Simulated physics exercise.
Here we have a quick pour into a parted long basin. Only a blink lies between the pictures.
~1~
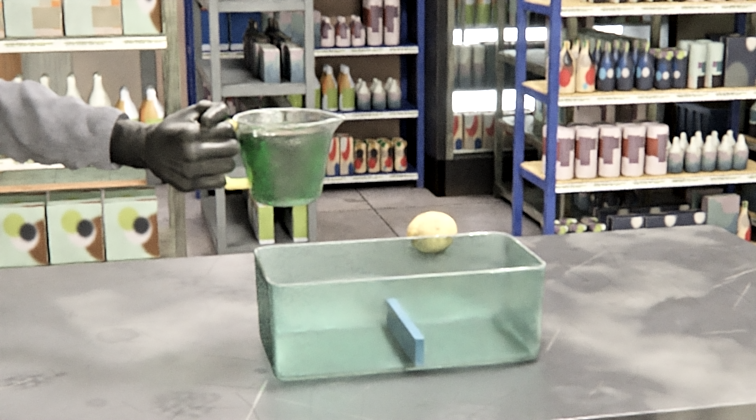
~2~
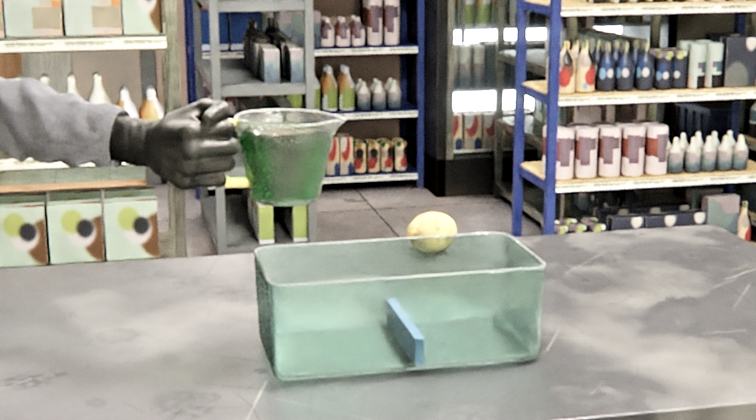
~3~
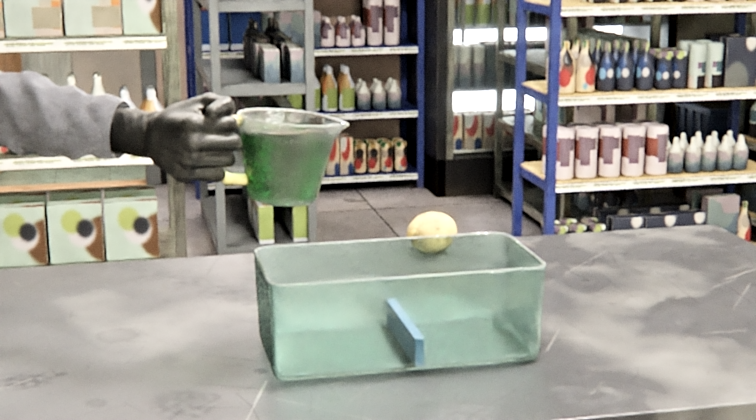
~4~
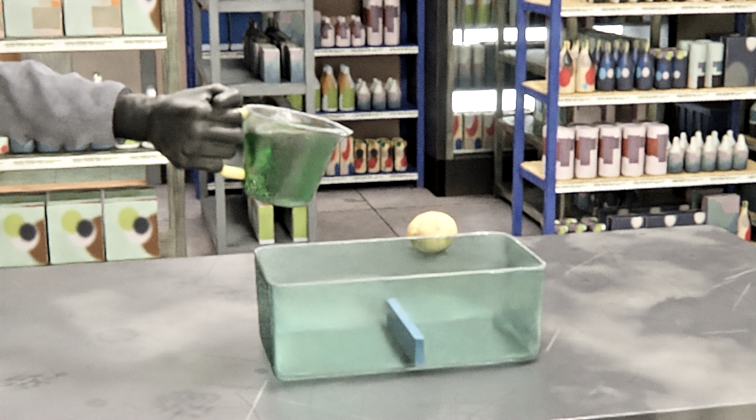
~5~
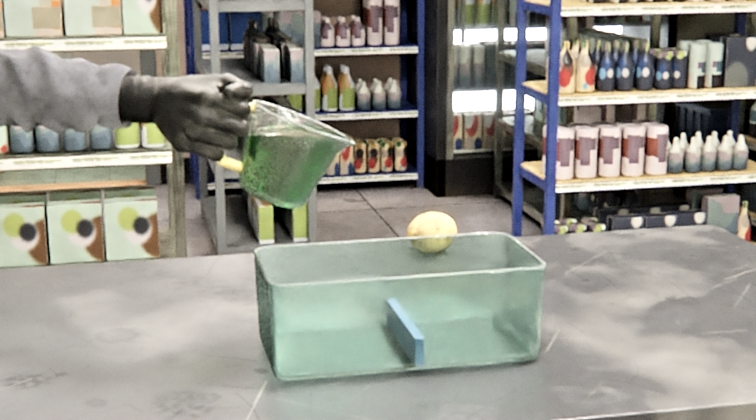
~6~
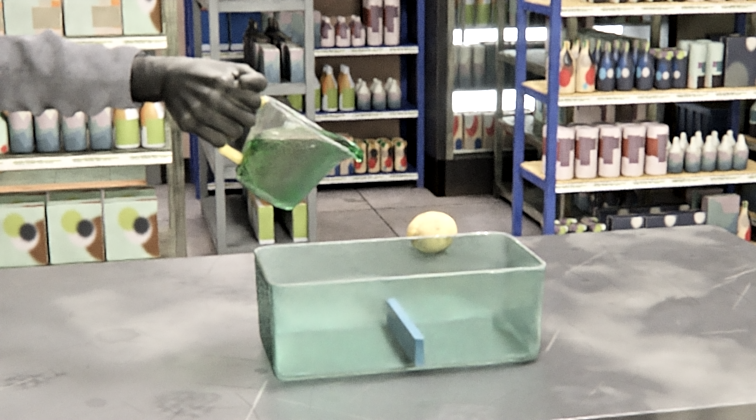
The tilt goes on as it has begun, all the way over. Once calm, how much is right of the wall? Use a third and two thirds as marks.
It comes to not even a third.
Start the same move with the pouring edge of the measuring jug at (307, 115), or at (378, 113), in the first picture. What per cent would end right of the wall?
About 10 and 65 per cent.
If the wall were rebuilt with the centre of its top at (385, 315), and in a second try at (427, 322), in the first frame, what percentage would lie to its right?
Near 45 % and 10 %.
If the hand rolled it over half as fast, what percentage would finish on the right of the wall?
Roughly 40 in a hundred.
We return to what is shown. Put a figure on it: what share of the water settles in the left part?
Some 75 per cent.
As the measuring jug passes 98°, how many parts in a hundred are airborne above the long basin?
Some 25 per cent.
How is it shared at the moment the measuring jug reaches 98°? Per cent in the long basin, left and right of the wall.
Left about 25, right about 15.
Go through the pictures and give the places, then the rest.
In the first picture, it leans 0°; its right rim is at (345, 116); the water meets the walls at (239, 131) and (330, 127); the long basin's rim runs from (261, 267) to (526, 250); the wall's top is at (404, 319).
In the second picture, it leans 2°; its right rim is at (346, 118); the water meets the walls at (239, 130) and (330, 128).
In the third picture, it leans 6°; its right rim is at (349, 123); the water meets the walls at (242, 129) and (333, 130).
In the fourth picture, it leans 13°; its right rim is at (353, 131); the water meets the walls at (245, 129) and (338, 132).
In the fifth picture, it leans 23°; its right rim is at (356, 142); the water meets the walls at (248, 134) and (349, 135).
In the sixth picture, it leans 34°; its right rim is at (357, 156); the water meets the walls at (248, 140) and (352, 148); 3 per cent is over the edge.
A moment on, the measuring jug is tipped on its side and 32 per cent is still to pour, 25 is left of the wall and 17 right of it.
Next, the measuring jug is tipped right over and 1 per cent is still to pour, 74 is left of the wall and 20 right of it.
Then the measuring jug is tipped right over and 0 per cent is still to pour, 74 is left of the wall and 24 right of it.
Later the measuring jug is tipped right over and 0 per cent is still to pour, 74 is left of the wall and 24 right of it.
In the end 74 per cent lies left of the wall, 24 right of it and 2 outside.
